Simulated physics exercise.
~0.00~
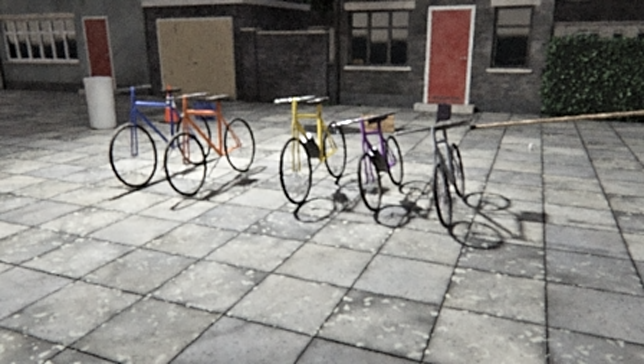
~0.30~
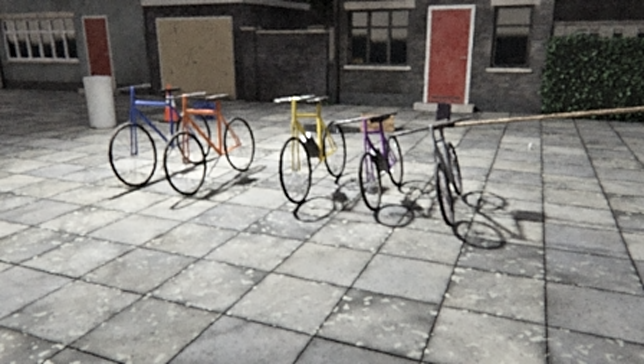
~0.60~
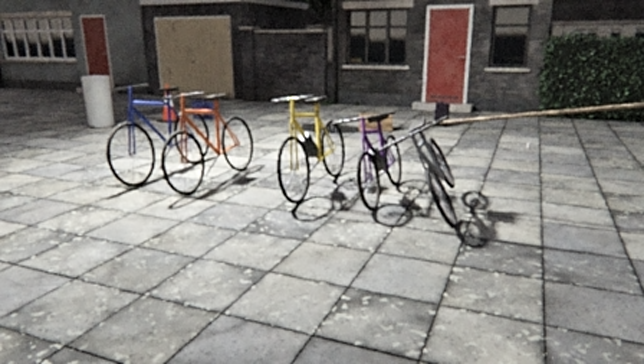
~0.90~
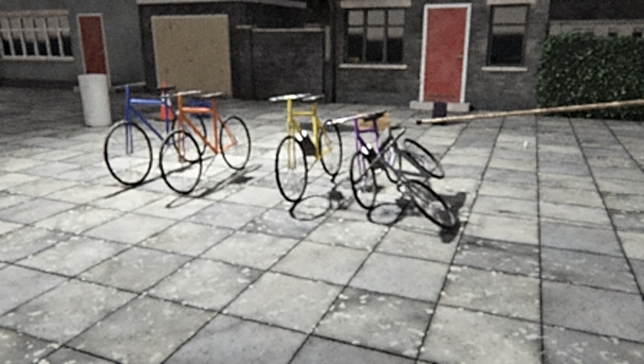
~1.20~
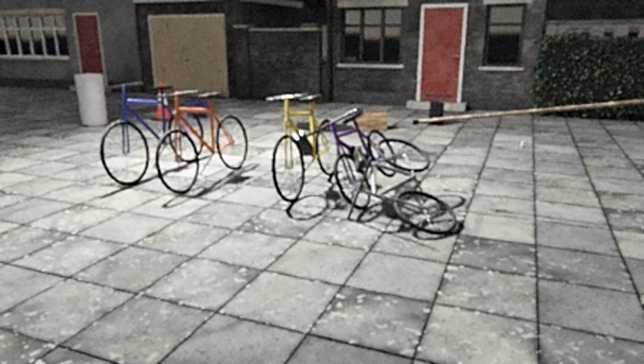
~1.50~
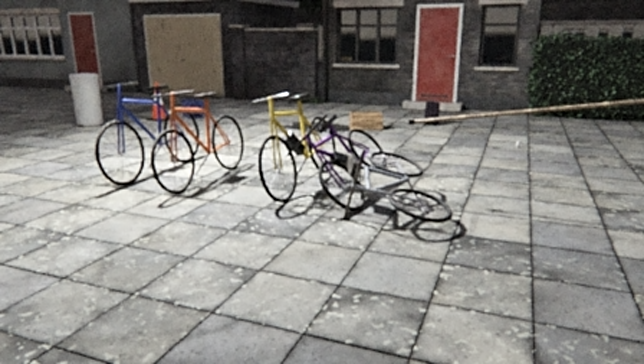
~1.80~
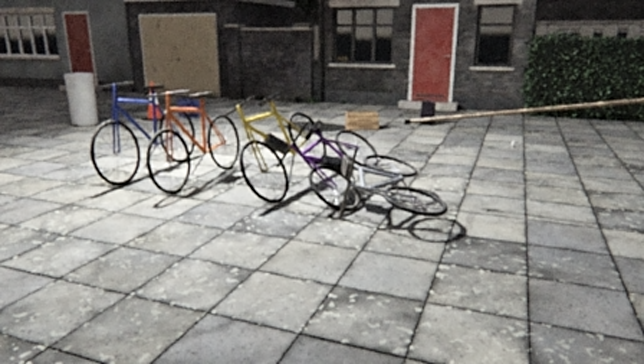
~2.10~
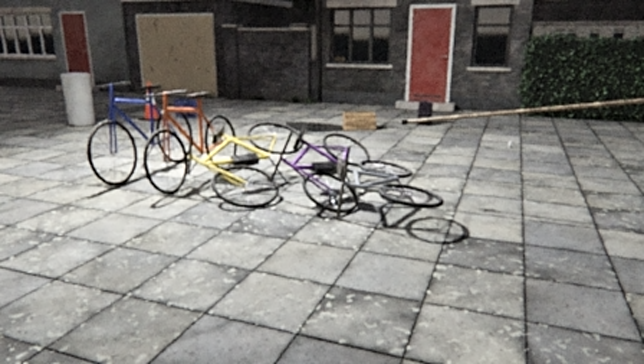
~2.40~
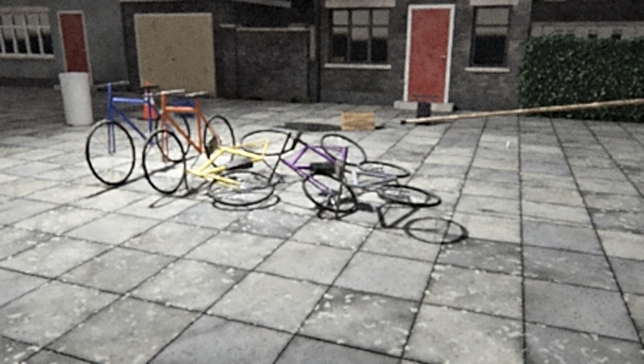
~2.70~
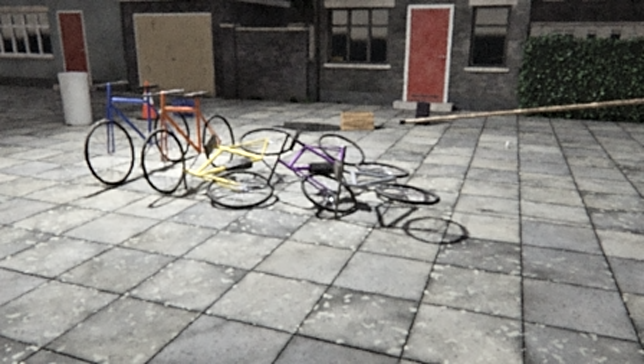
Row of parked bicycles toppling leftward from a pole's nudge, dark, purple and yellow ones falling, orange and blue left standing.
